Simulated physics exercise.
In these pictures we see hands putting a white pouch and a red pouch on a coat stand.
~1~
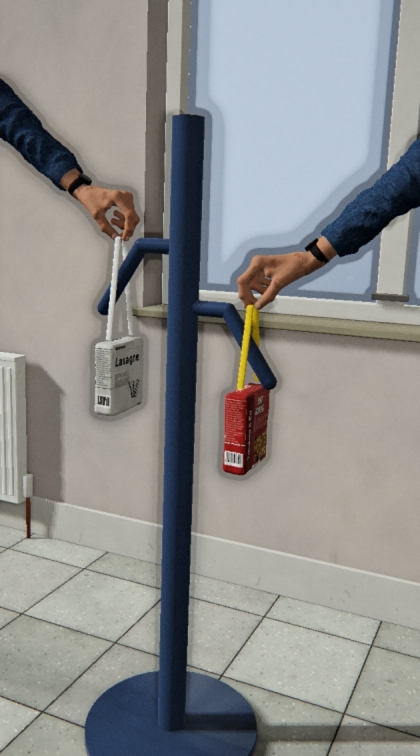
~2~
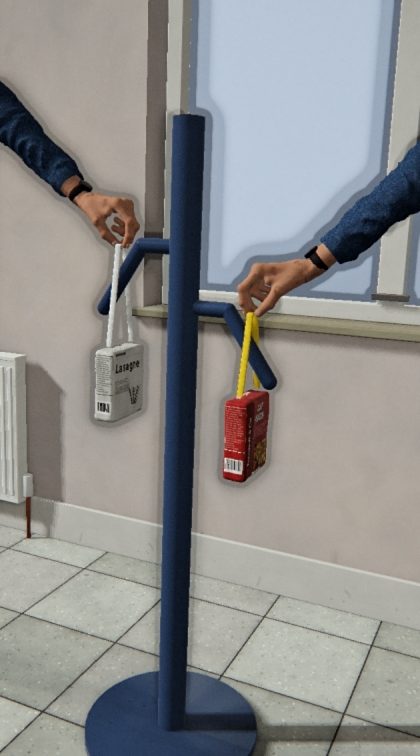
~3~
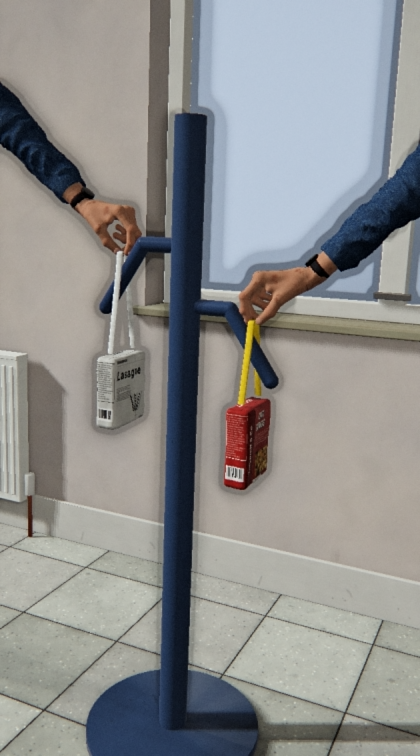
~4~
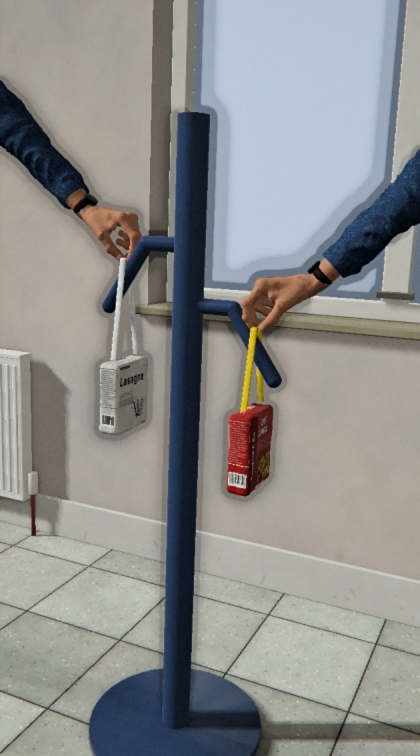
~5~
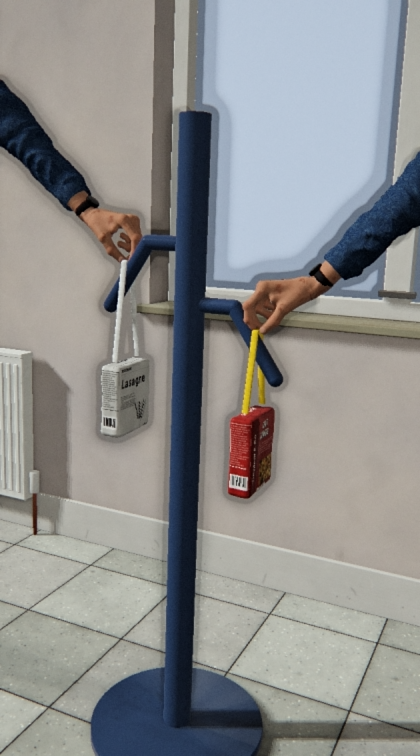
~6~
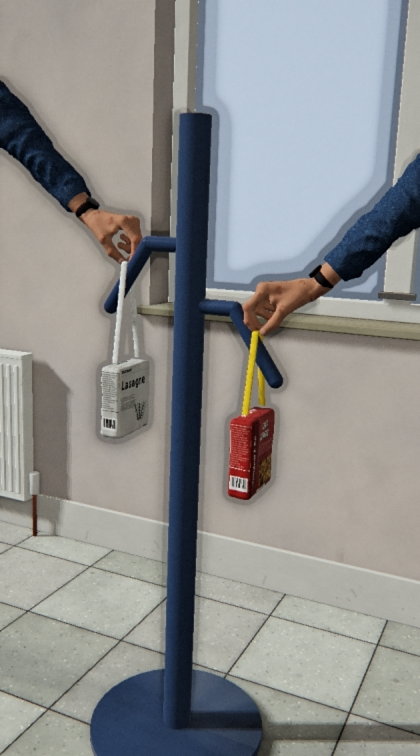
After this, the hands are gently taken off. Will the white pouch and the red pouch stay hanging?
In order: The white pouch drops; the red pouch drops.
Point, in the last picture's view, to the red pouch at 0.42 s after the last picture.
Position then approx. (238, 720).
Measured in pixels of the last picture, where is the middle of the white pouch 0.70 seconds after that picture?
(148, 690).
Then, 0.42 s later than the last view, white pouch on the floor near (122, 651); red pouch on the floor near (238, 720).
Then, 0.70 s later than the last view, white pouch on the floor near (148, 690); red pouch on the floor near (188, 726).
Finally, white pouch on the floor near (148, 691); red pouch on the floor near (187, 726). The white pouch slips off its peg and the red pouch drops to the floor.
